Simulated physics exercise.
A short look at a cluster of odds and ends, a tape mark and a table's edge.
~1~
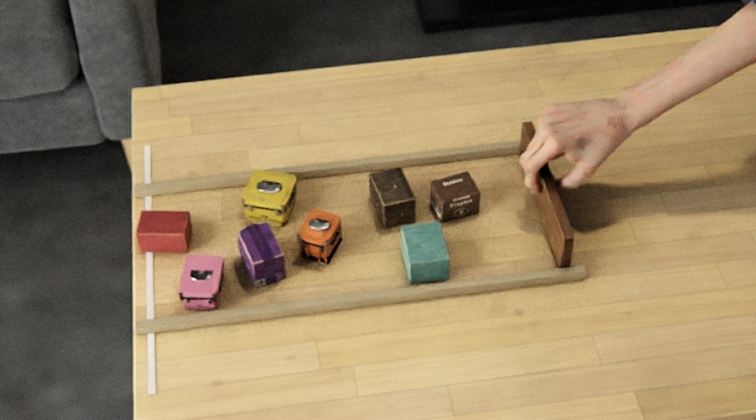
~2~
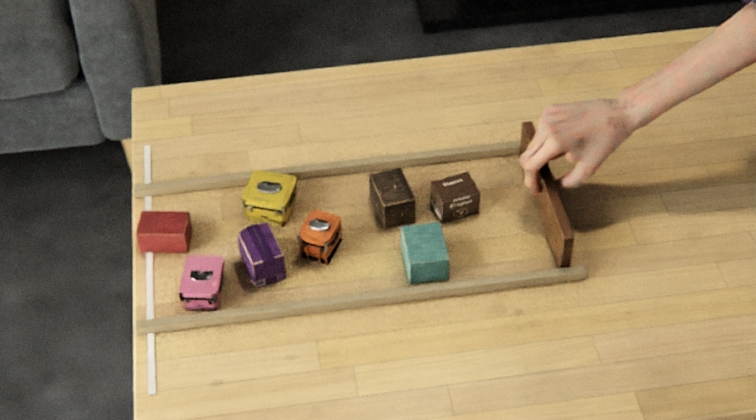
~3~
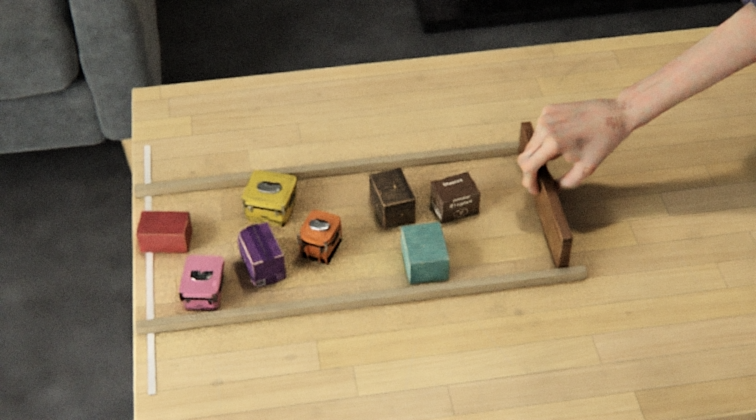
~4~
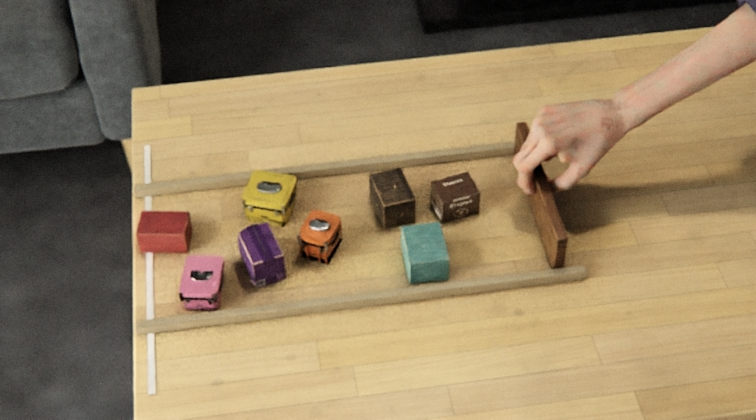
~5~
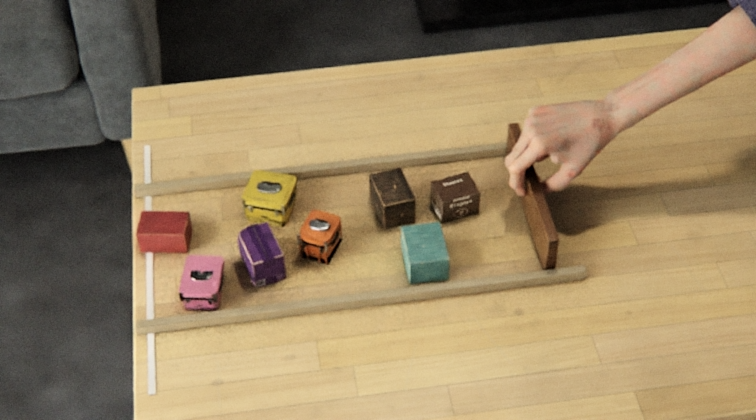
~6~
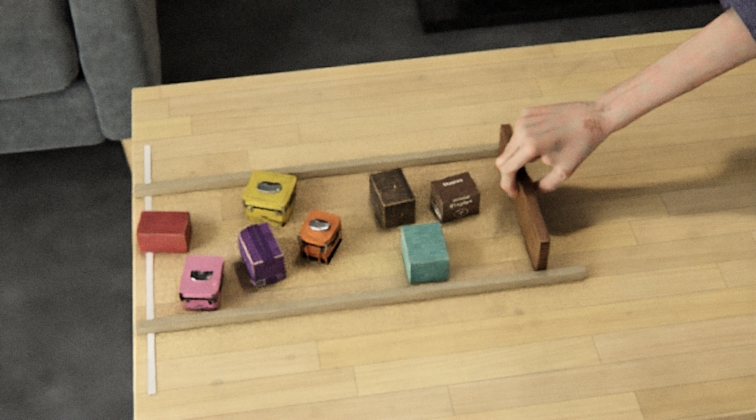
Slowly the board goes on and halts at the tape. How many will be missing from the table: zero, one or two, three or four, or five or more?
The number that fall off is five or more.
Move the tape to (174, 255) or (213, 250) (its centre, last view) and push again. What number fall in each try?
The counts: 5 and 3.
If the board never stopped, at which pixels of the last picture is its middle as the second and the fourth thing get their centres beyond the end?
Near (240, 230) and (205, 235).
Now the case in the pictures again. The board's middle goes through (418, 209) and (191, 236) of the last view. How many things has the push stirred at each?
By then 3, and 8.
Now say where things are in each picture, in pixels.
Red block (165, 231); pink case (203, 283); purple box (262, 254); board (545, 194); tape (149, 258), in the first frame.
Pink case (203, 284); turquoise block (425, 253), in the second frame.
Purple box (262, 255); yellow case (270, 198), in the third frame.
Red block (165, 232); black block (392, 198), in the fourth frame.
Pink case (203, 284); board (531, 195), in the fifth frame.
Red block (165, 232); pink case (203, 284); purple box (262, 255); board (523, 196); tape (149, 258), in the sixth frame.
Early on, none off yet; red block at rest near (165, 232); pink case at rest near (203, 284); purple box at rest near (262, 255).
Finally, the number that fall off is five or more; lost, brown box, turquoise block, black block, orange case, yellow case, purple box, pink case and red block.
